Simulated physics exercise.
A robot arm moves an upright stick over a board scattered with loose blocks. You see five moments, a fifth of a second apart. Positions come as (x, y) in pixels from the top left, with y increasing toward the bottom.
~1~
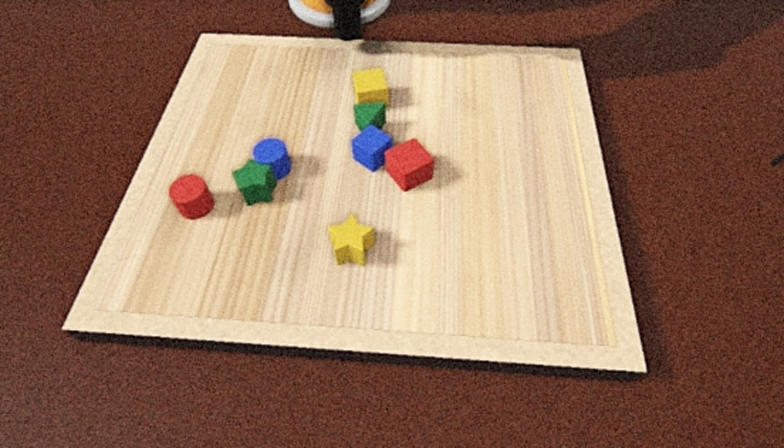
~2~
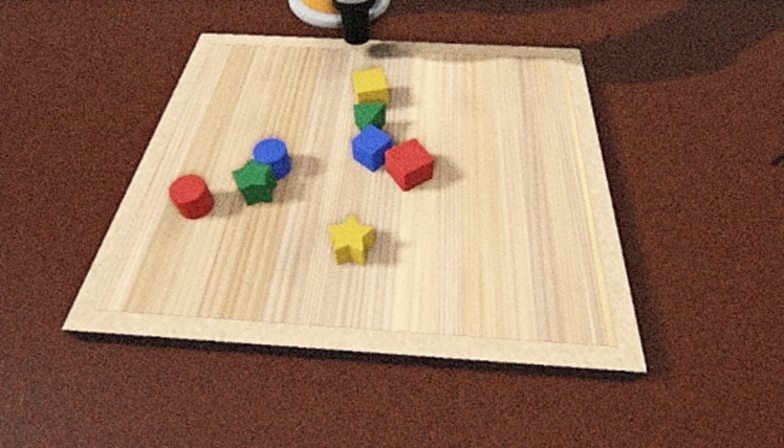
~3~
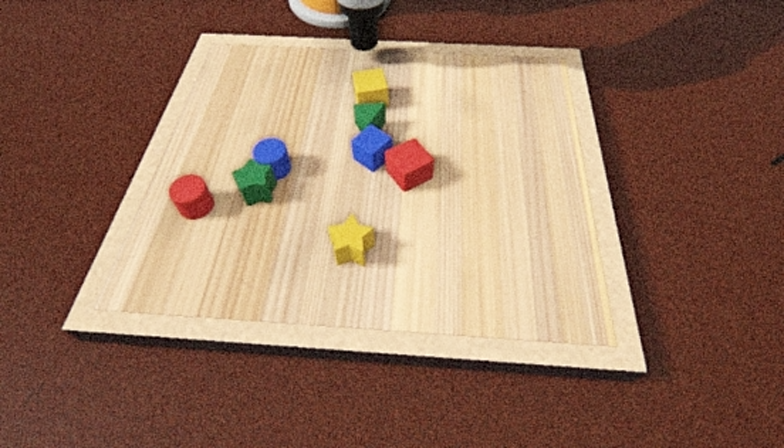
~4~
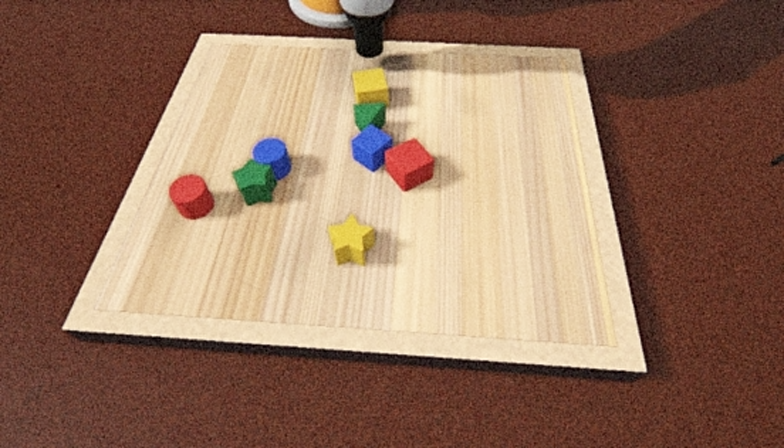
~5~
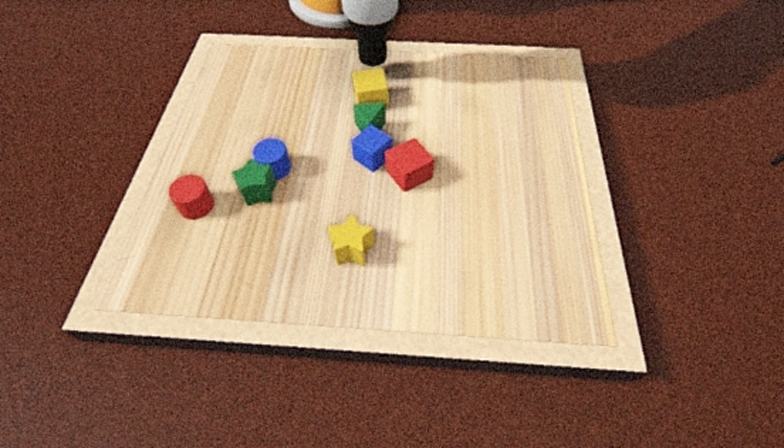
Robot arm's black stick edging slightly right and down from the board's top edge toward a yellow block, scattered coloured blocks staying still.
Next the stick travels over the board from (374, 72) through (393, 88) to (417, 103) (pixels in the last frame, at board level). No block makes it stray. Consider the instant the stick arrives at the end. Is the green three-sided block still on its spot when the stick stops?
Yes
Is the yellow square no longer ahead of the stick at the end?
Yes.
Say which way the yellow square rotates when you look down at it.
From above, the yellow square will be seen to turn clockwise.
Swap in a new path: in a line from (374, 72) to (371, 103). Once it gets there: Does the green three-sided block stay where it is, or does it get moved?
It will end up elsewhere.
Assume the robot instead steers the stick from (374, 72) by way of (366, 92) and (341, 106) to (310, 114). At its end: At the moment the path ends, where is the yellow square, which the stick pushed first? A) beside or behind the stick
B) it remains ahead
The answer is A.
What follows on the original path. Halfway along, stick (393, 75); yellow square (373, 85), turned 40° clockwise.
At the end, stick (418, 89); green three-sided block not moved; yellow square (373, 87), turned 45° clockwise.
